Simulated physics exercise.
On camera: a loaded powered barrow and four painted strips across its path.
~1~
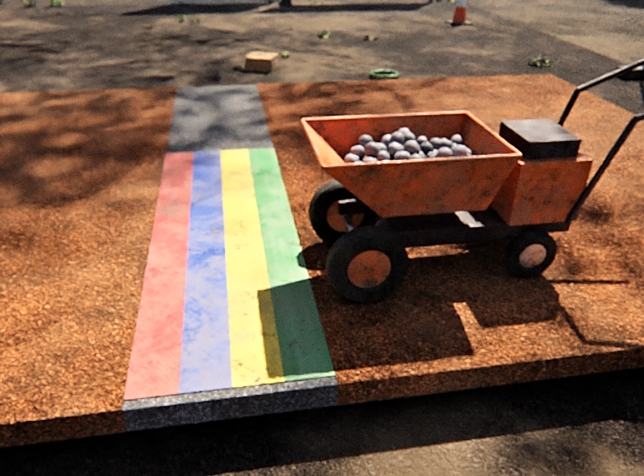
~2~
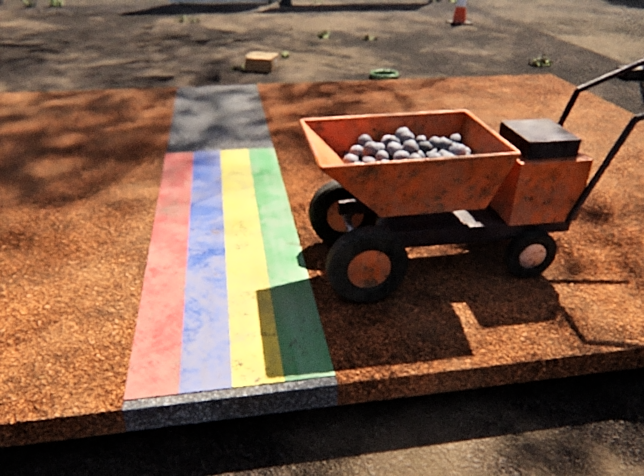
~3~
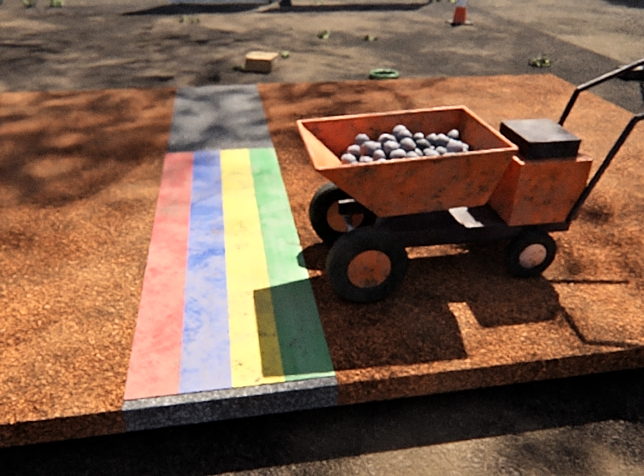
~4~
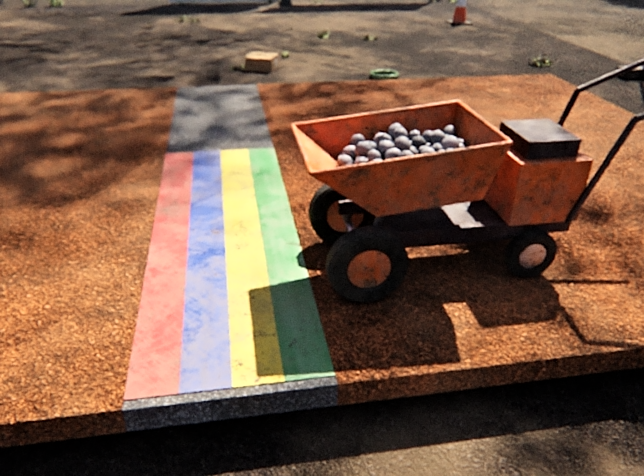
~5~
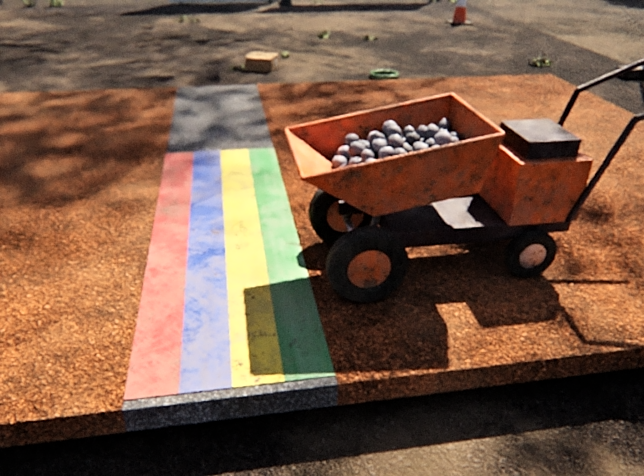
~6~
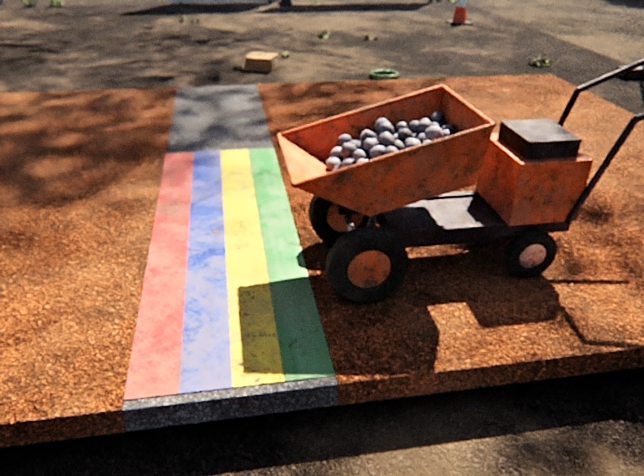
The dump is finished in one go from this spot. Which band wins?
Most covered: The blue band.
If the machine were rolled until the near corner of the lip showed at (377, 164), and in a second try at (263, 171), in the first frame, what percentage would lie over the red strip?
First some 10, then 40 per cent.
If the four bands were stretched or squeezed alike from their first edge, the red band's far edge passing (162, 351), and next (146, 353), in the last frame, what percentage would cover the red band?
About 30 and 30 per cent.
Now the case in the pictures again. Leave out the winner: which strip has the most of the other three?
Second comes the red strip.
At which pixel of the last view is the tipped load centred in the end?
Close to (188, 277).
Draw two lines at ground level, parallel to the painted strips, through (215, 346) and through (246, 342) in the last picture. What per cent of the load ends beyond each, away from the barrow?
In turn 70 and 80 in a hundred.
Soon after the last picture, skip tipped steeply; all in the skip.
A little later, skip tipped steeply; about two thirds in the skip; a small part over the yellow strip; about a quarter over the blue strip; a stray few over the red strip.
Later still, skip tipped right over; a small part in the skip; a small part over the yellow strip; about a third over the blue strip; about a quarter over the red strip; about a quarter off the paint.
At rest, skip tipped right over; a small part in the skip; none over the green strip; a small part over the yellow strip; about a third over the blue strip; about a quarter over the red strip; about a quarter off the paint.
